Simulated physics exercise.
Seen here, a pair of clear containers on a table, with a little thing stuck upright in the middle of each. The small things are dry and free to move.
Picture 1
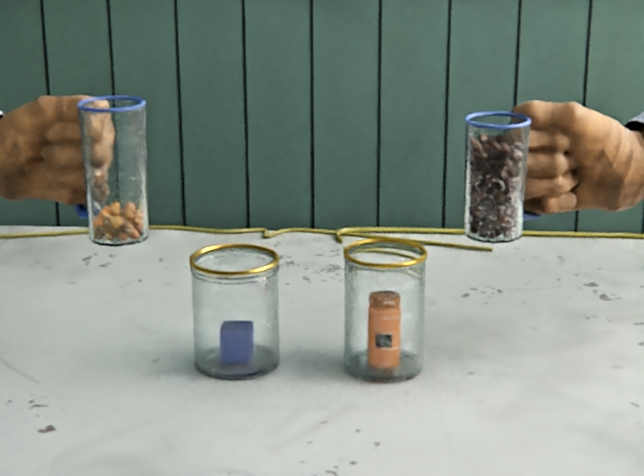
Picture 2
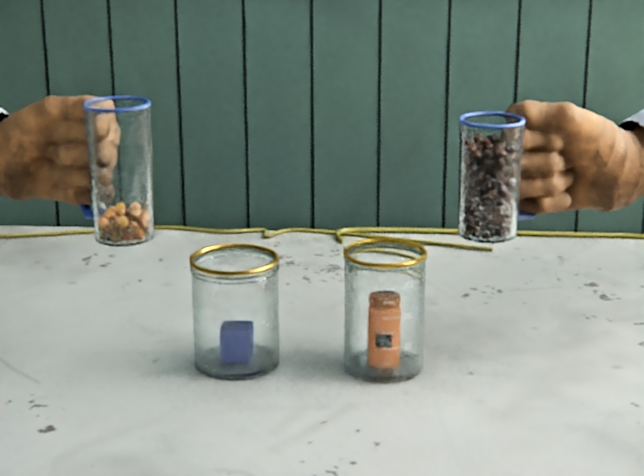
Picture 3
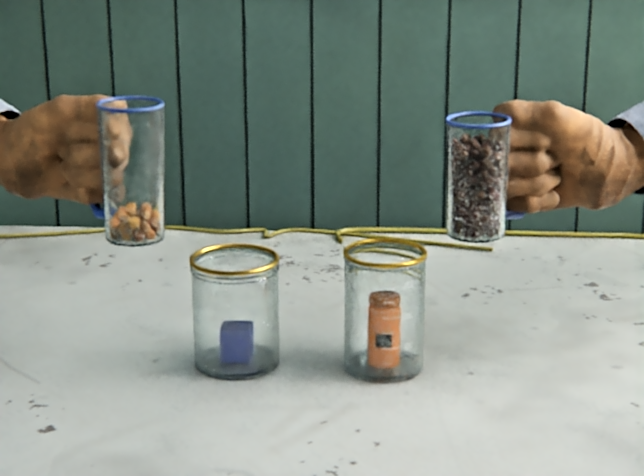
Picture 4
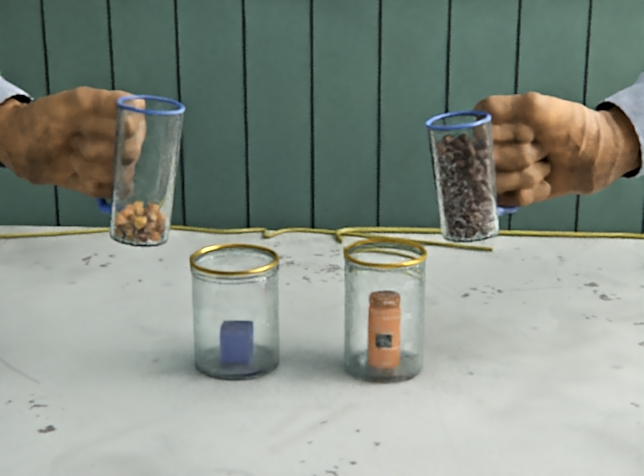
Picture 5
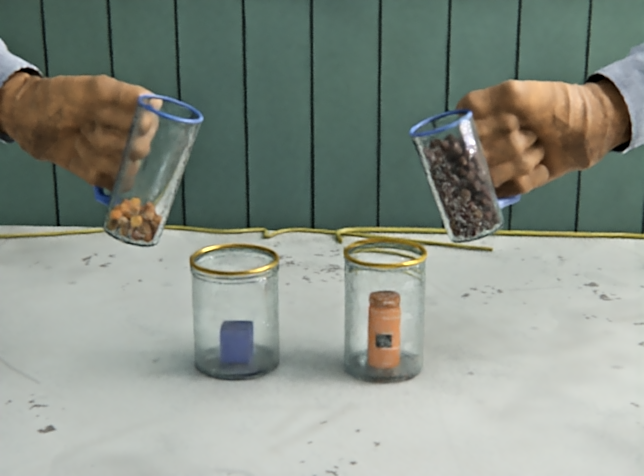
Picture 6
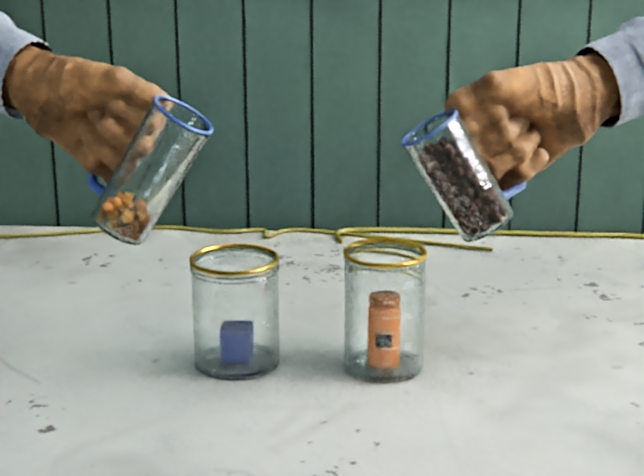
On a pale tabletop before green boards, two clear jars stand, one holding a small blue block and the other a small orange canister. Two hands bring a cup of chickpeas and a fuller cup of dark berries inward, upright at first, then tilt both steadily toward each other.
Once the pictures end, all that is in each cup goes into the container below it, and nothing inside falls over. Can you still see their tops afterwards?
Left thing stands proud of the pile, right thing stands proud of the pile.
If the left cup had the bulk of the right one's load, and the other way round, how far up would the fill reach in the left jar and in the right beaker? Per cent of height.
Some 50 per cent left and 20 right.
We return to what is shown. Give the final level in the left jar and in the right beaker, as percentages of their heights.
Left: 20 %. Right: 60 %.
Then, 0.26 s past the last view, left jar empty, all of its cupful still in the cup; right beaker empty, all of its cupful still in the cup.
Then, 0.59 s past the last view, left jar empty, all of its cupful still in the cup; right beaker nearly empty, nearly all of its cupful still in the cup.
Then, 0.94 s past the last view, left jar empty, all of its cupful still in the cup; right beaker nearly empty, about half of its cupful still in the cup.
Finally, left jar a quarter full (surface near (237, 337)), nothing beside it; right beaker two thirds full (surface near (385, 295)), nothing beside it; the left thing is still showing; the right thing is still showing.
